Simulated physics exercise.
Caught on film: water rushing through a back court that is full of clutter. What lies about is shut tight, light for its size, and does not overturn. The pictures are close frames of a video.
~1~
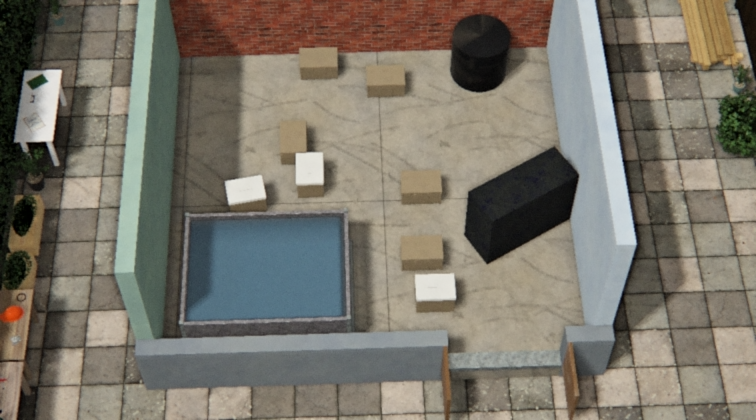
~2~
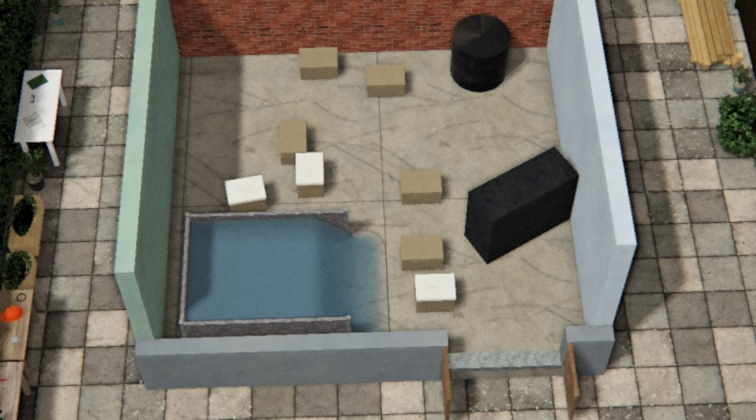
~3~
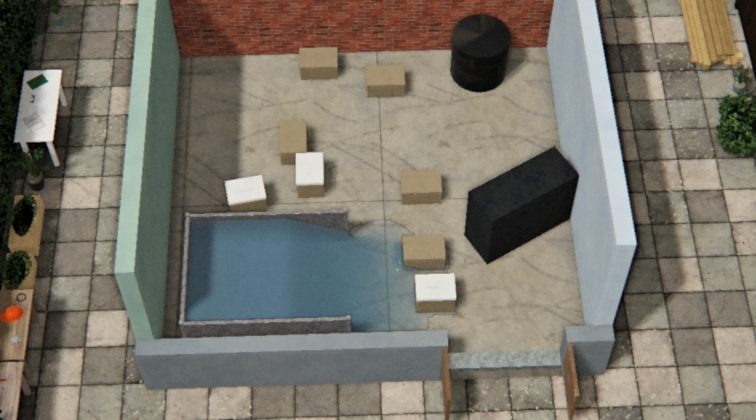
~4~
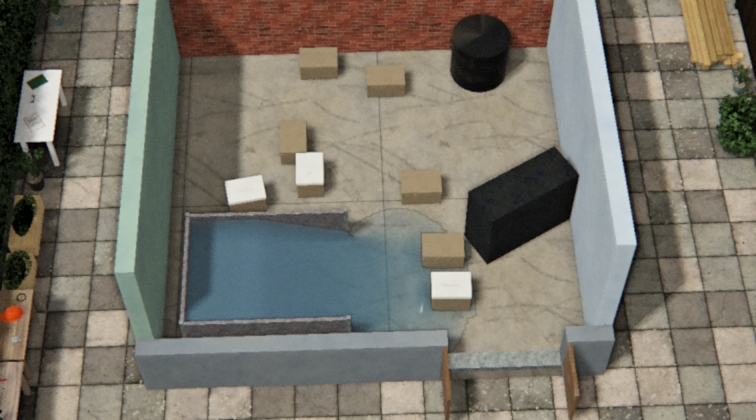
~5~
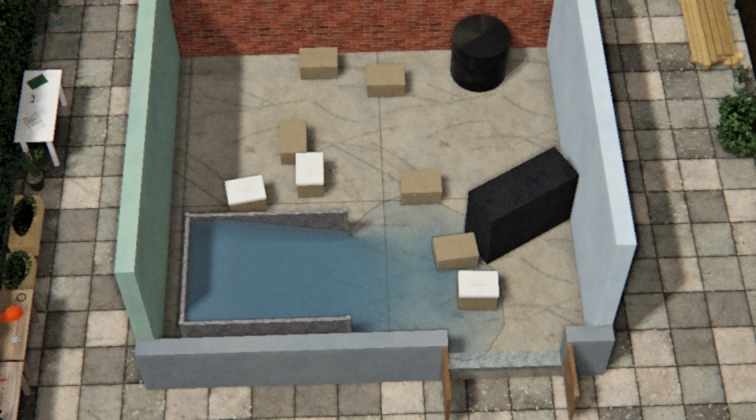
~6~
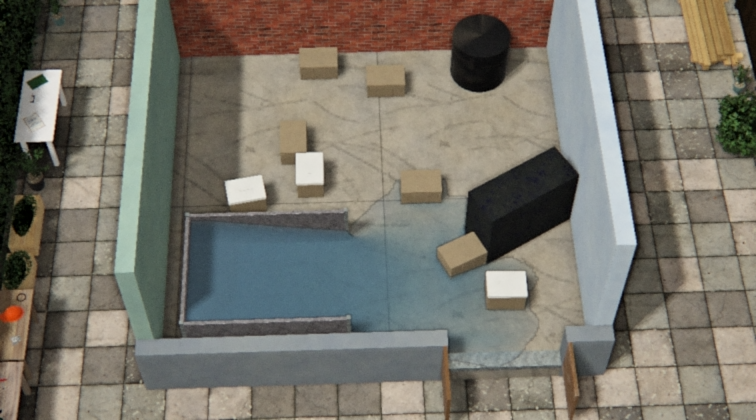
The clip opens on a walled court scattered with tan and white boxes, with a pool of water held in a pen at lower left. The pen's right side opens and water spreads rightward across the floor, pushing a tan box against the large black block and a white box farther right.
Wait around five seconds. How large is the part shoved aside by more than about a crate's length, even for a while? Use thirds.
That comes to from one to two thirds.
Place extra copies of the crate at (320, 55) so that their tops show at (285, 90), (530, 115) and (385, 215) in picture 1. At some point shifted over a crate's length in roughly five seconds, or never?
In that order: Not that far, swept aside, yes.
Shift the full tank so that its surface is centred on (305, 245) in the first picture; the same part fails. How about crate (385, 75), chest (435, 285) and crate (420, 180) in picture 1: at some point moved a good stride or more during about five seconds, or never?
As listed: Never so far, yes, that far or more.
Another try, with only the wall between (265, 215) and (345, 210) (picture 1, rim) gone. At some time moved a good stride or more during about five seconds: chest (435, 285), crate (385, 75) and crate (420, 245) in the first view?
In turn: Less than that, that far or more, never so far.
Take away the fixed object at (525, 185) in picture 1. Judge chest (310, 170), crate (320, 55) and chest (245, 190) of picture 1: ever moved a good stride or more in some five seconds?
One after the other: Less than that, short of that, short of that.
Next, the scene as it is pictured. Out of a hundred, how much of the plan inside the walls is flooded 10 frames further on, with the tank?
Some 50 per cent.
A moment on, 2 of 8 are well off their spots; 2 afloat.
Next, 3 of 8 are well off their spots; 2 afloat.
Later, 3 of 8 are well off their spots; 1 afloat.
In the end, 3 of 8 are well off their spots, and 3 have been at some point; 1 afloat.
